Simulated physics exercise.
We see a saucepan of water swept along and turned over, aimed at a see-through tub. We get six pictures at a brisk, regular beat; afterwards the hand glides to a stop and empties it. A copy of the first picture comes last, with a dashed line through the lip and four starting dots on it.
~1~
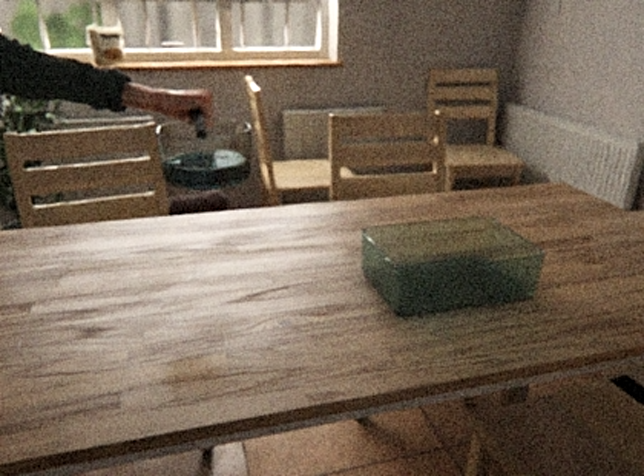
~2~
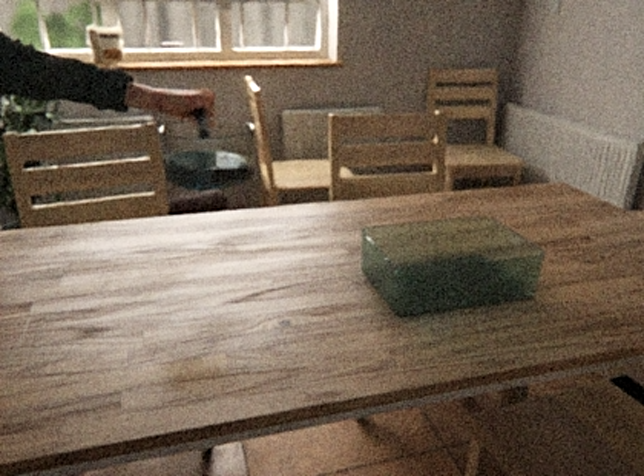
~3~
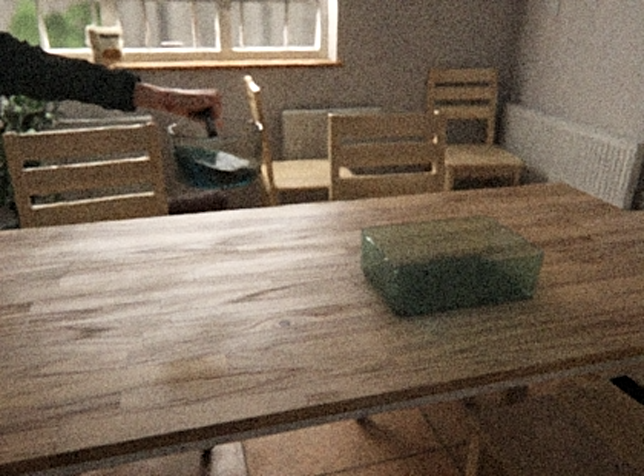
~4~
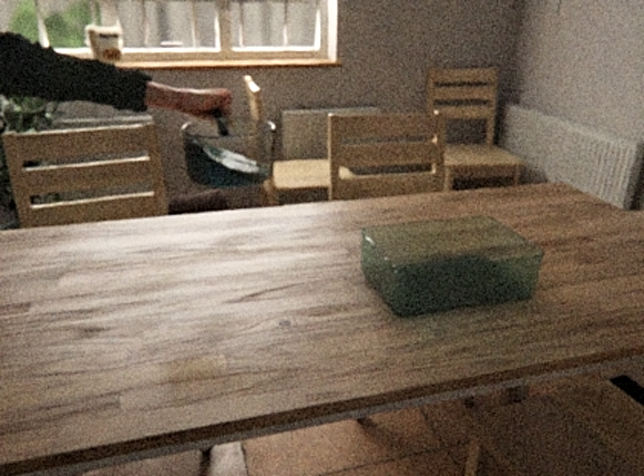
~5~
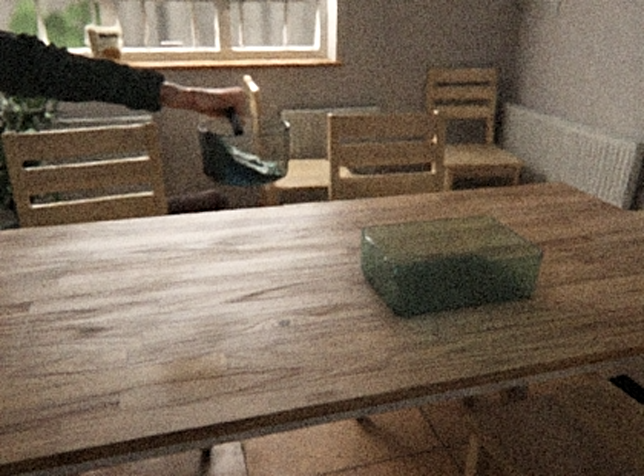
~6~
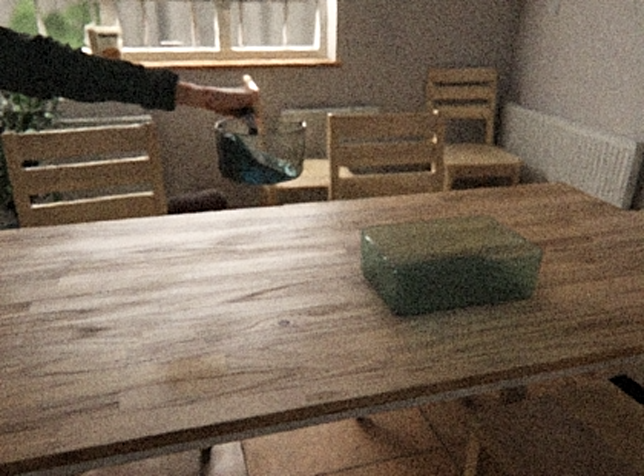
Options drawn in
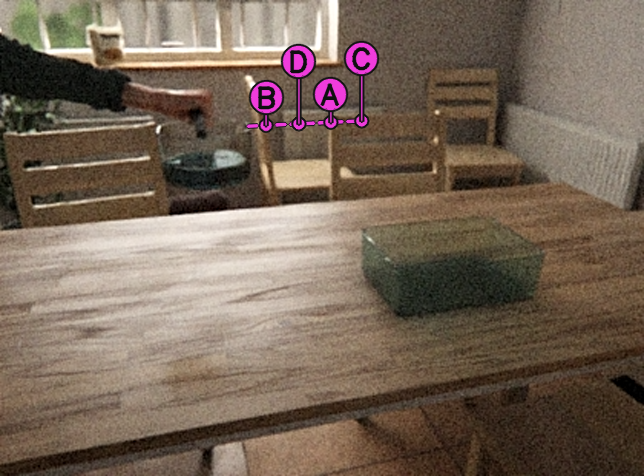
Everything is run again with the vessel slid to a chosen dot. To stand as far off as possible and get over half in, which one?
The limit is D.
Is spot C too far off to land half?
No, not at all.
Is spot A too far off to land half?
No, not at all.
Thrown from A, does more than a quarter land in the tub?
Yes, it does.
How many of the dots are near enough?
Three.
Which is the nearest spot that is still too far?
B.
In magenta, A at (330, 122); B at (266, 125); C at (361, 120); D at (298, 123).
Choosing A, about 82 % lands in the tub, 5 % falls short and 13 % goes beside or beyond.
Choosing B, about 37 % lands in the tub, 54 % falls short and 10 % goes beside or beyond.
Choosing C, about 80 % lands in the tub, 6 % falls short and 14 % goes beside or beyond.
Choosing D, about 69 % lands in the tub, 18 % falls short and 13 % goes beside or beyond.
